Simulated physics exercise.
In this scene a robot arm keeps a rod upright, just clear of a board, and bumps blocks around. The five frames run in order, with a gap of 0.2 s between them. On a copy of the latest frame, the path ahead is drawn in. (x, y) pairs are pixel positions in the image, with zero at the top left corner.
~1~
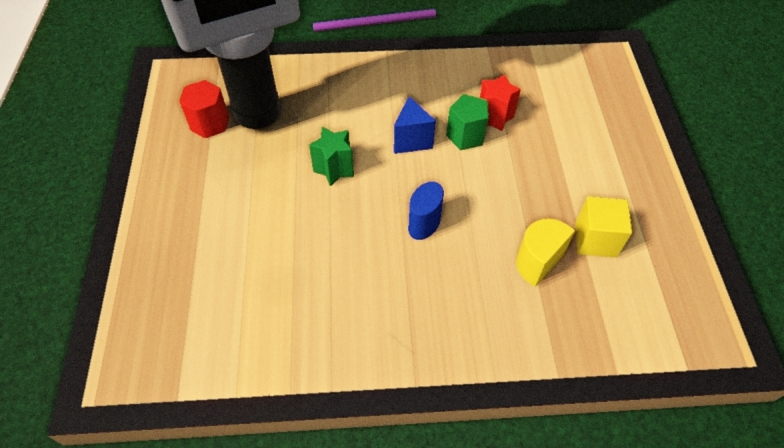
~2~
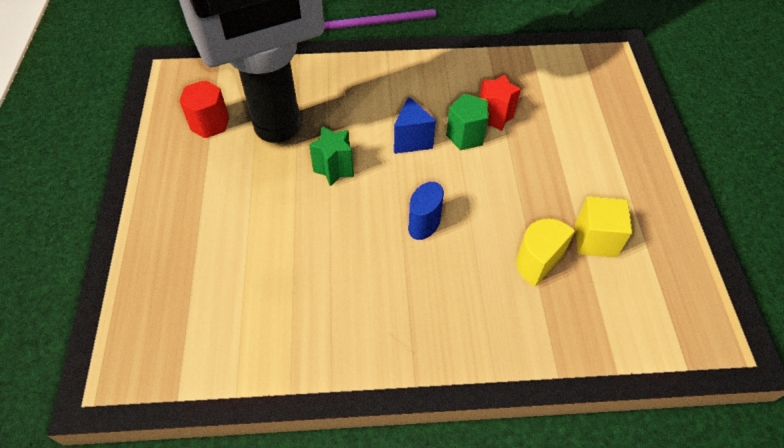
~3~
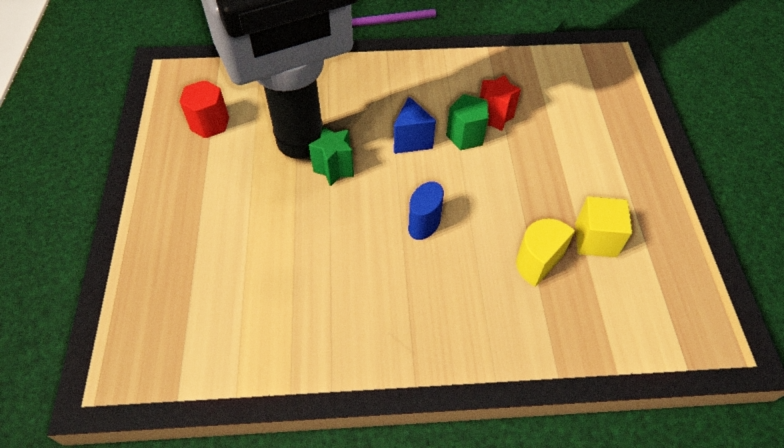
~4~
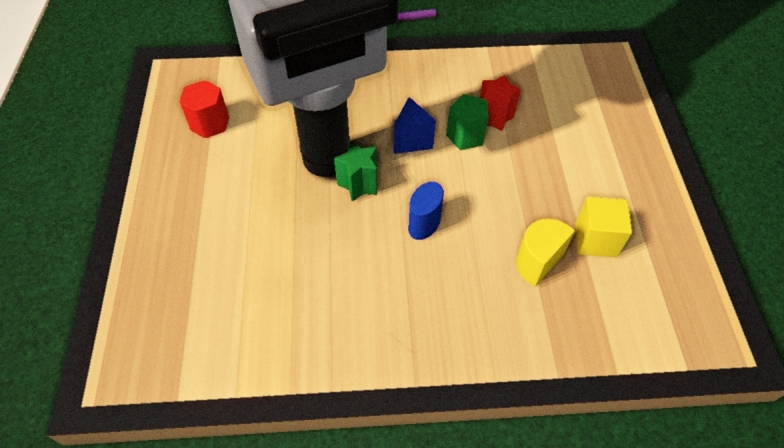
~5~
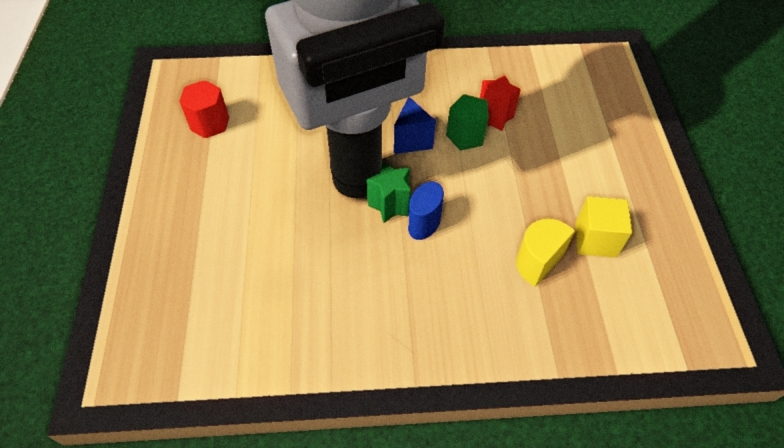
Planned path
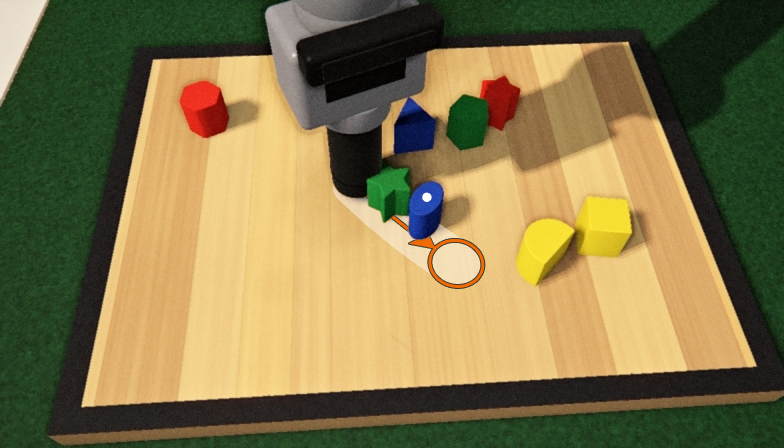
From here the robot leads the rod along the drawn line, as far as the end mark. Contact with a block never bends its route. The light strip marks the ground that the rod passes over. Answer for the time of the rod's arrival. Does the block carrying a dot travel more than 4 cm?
The answer is yes.
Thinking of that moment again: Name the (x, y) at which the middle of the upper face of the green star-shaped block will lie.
Top centre: (503, 258).
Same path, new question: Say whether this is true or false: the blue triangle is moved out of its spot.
My answer: False.
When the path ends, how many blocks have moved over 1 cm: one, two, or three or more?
The count will be 3 or more.
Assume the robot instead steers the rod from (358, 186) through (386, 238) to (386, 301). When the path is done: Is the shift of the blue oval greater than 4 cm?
No, that is not what happens.
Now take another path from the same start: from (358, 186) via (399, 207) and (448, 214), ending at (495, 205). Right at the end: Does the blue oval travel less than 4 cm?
I'd say no.
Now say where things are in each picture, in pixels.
In the first picture, rod tip at (258, 113); block tops, green star-shaped block at (332, 141); blue triangle at (413, 114); blue oval at (427, 197); yellow D-shaped block at (547, 237).
In the second picture, rod at (277, 126); blocks unchanged.
In the third picture, rod at (300, 142); blocks unchanged.
In the fourth picture, rod at (327, 159); green star-shaped block at (358, 157).
In the fifth picture, rod at (357, 180); green star-shaped block at (391, 179); blue triangle at (413, 114); blue oval at (427, 197); yellow D-shaped block at (547, 237).
Path on the board, from (358, 186) by way of (387, 212) and (420, 238) to (456, 263); the dot is on the blue oval.
What follows on the original path. One third of the way, rod at (388, 206); green star-shaped block at (425, 207); blue oval at (462, 217), turned 30° anticlockwise.
Two thirds of the way, rod at (422, 233); green star-shaped block at (464, 233); blue oval at (500, 234), turned 70° anticlockwise.
At the end, rod at (457, 257); green star-shaped block at (503, 258); blue triangle in place; blue oval at (539, 259), turned 60° anticlockwise; yellow D-shaped block at (569, 243), turned 55° anticlockwise.
